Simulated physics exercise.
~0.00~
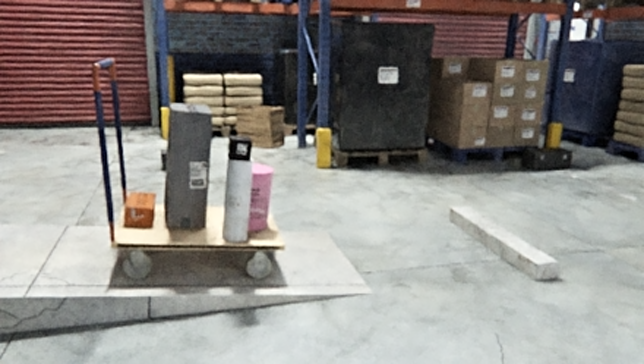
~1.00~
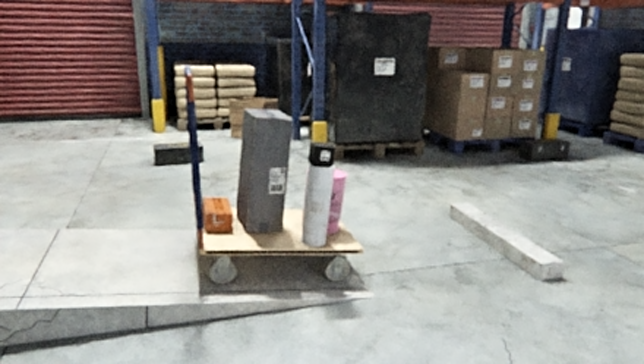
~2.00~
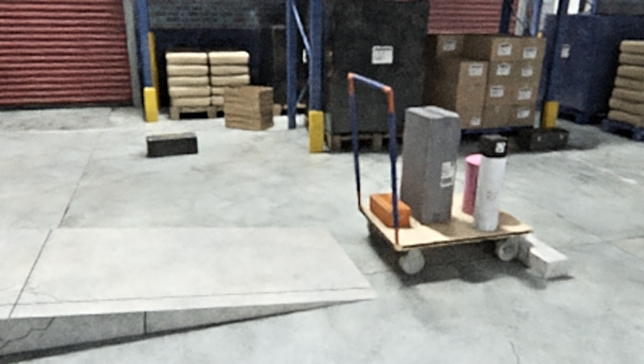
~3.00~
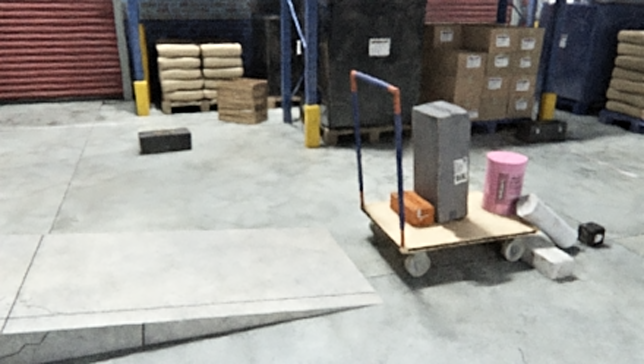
Warehouse floor with loaded trolley rolling right off a ramp, stopping at a kerb, the white canister and black parcel toppling off.
